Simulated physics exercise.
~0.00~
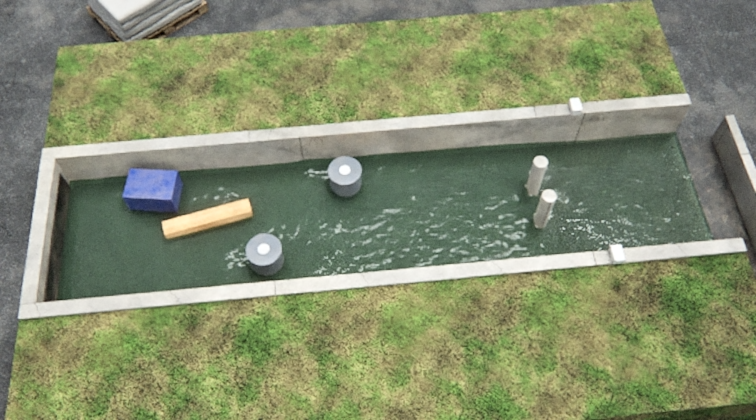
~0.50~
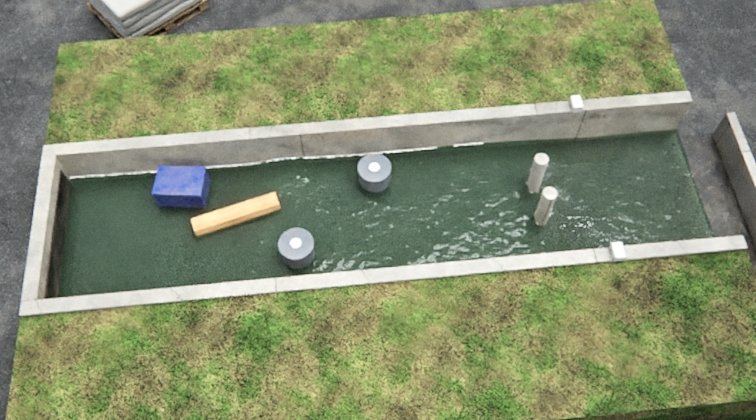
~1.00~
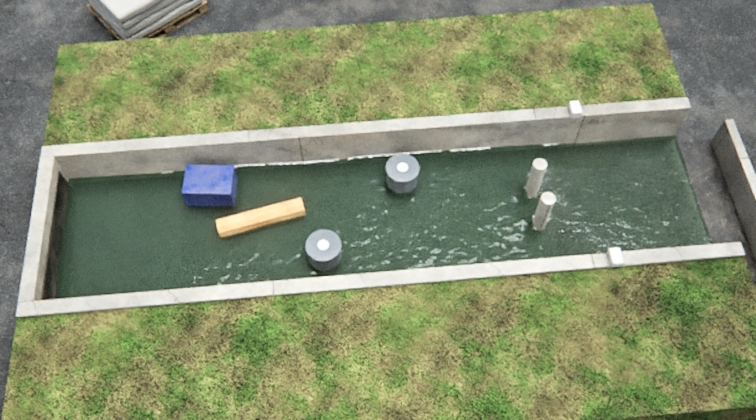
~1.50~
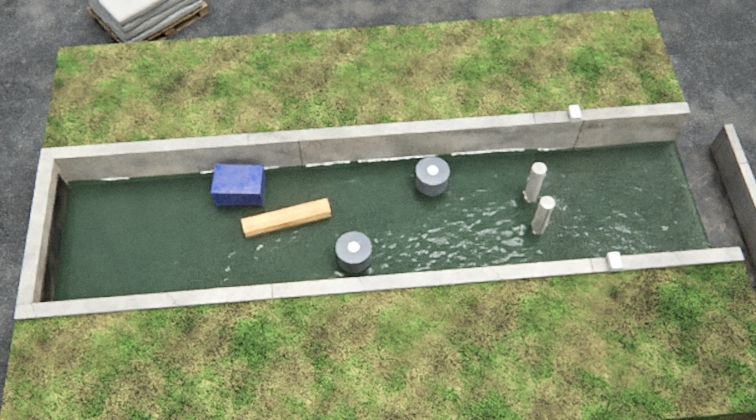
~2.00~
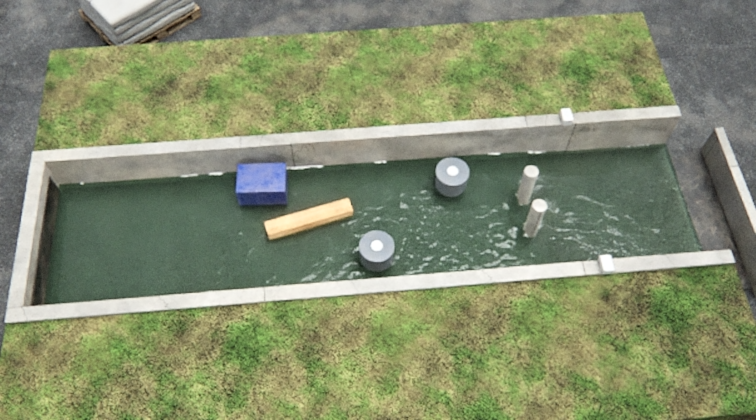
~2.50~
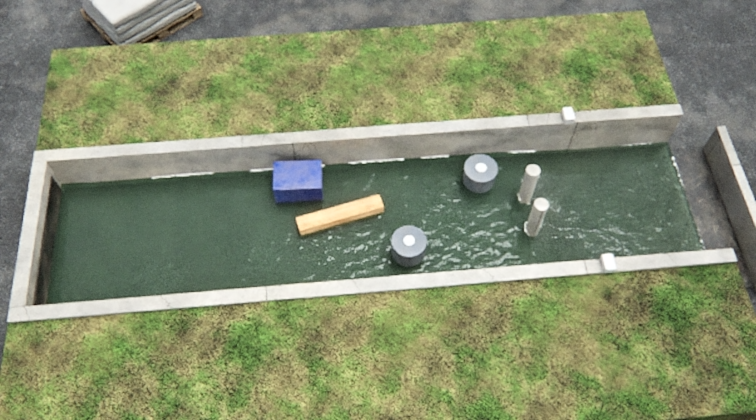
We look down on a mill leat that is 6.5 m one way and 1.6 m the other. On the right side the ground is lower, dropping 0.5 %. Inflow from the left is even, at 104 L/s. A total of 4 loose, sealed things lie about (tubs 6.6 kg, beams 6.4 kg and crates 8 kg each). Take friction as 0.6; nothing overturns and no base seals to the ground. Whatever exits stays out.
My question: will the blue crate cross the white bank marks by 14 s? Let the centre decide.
Looking at the scene, the blue crate succeeds.
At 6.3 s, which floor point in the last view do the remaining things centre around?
Somewhere near (524, 203).
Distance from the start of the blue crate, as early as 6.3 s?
It has shifted about 450 cm.
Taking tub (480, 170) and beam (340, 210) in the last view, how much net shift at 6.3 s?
First one: Gone out; second one: 300 cm.
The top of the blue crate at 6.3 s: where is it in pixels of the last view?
The top is close to pixel (554, 155).
After 3.5 s the blue crate is near (361, 169), 2.2 m from its start, afloat; 0 of 4 are over the mark; 4 afloat.
After 6.3 s the blue crate is near (554, 155), 4.3 m from its start, afloat; 2 of 4 are over the mark; 2 afloat.
After 10.0 s the blue crate has gone out; 3 of 4 are over the mark; 1 afloat.
After 14.0 s the blue crate has gone out; 3 of 4 are over the mark; 1 afloat.
